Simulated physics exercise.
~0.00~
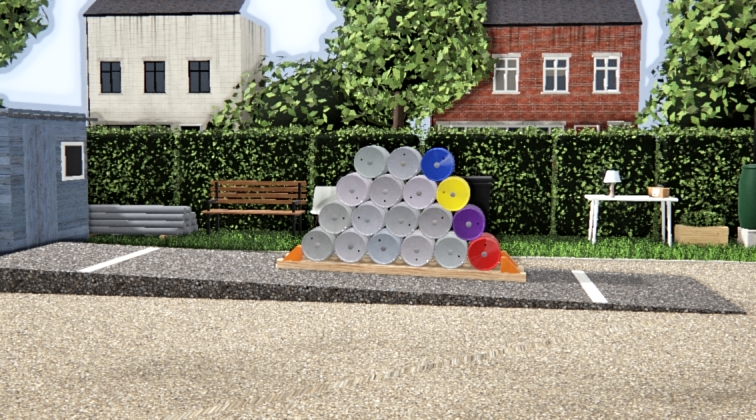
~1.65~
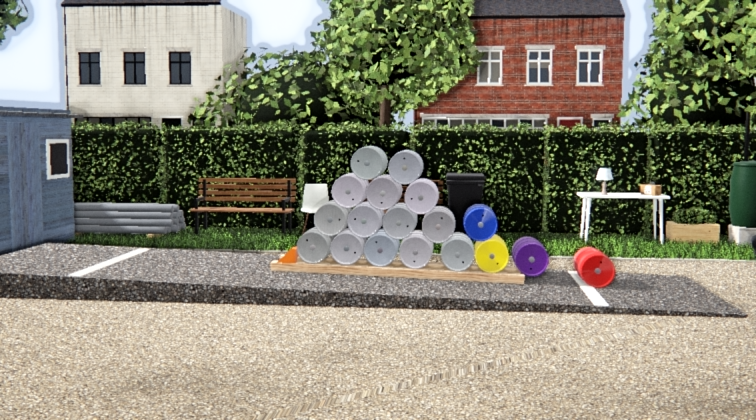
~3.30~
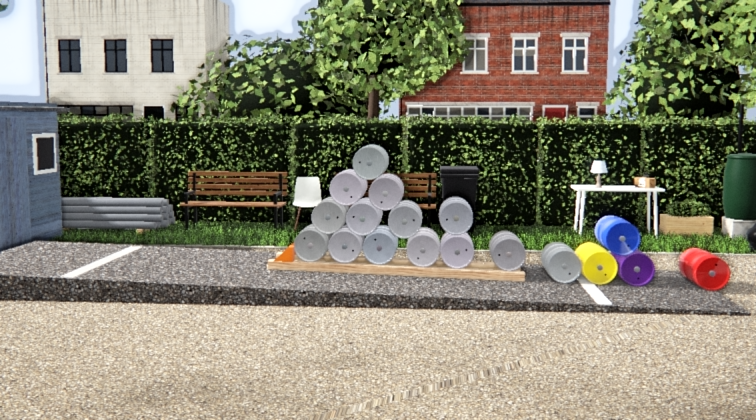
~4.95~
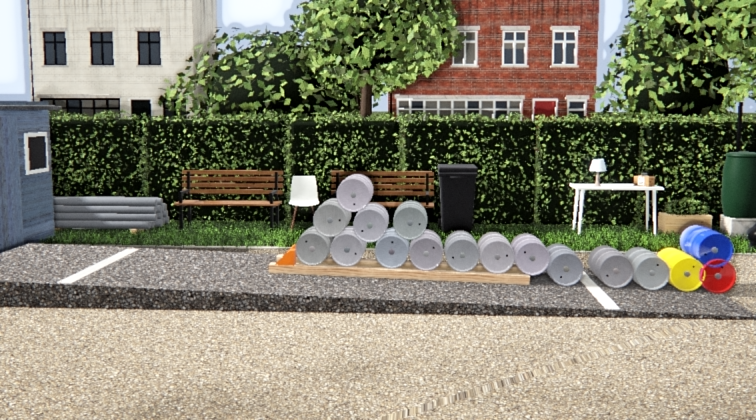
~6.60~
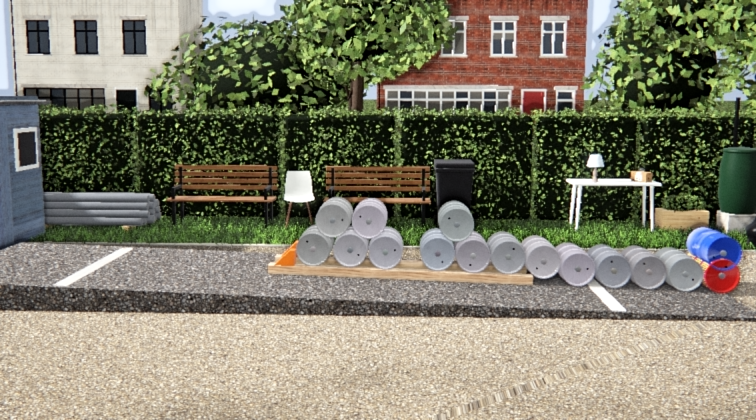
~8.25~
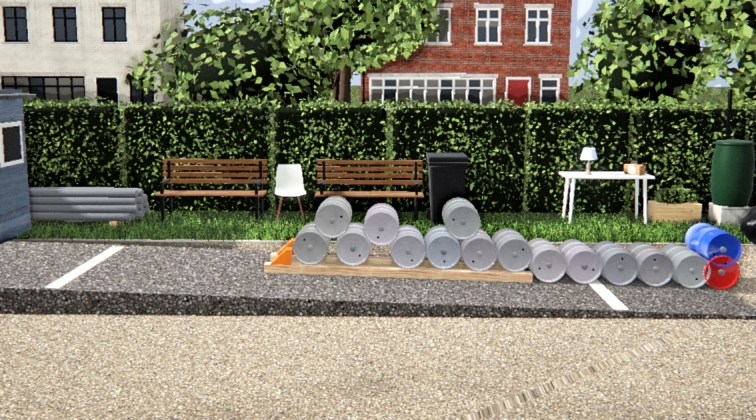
On a gravel yard, stacked kegs collapse and roll right, settling in a long, uneven row.
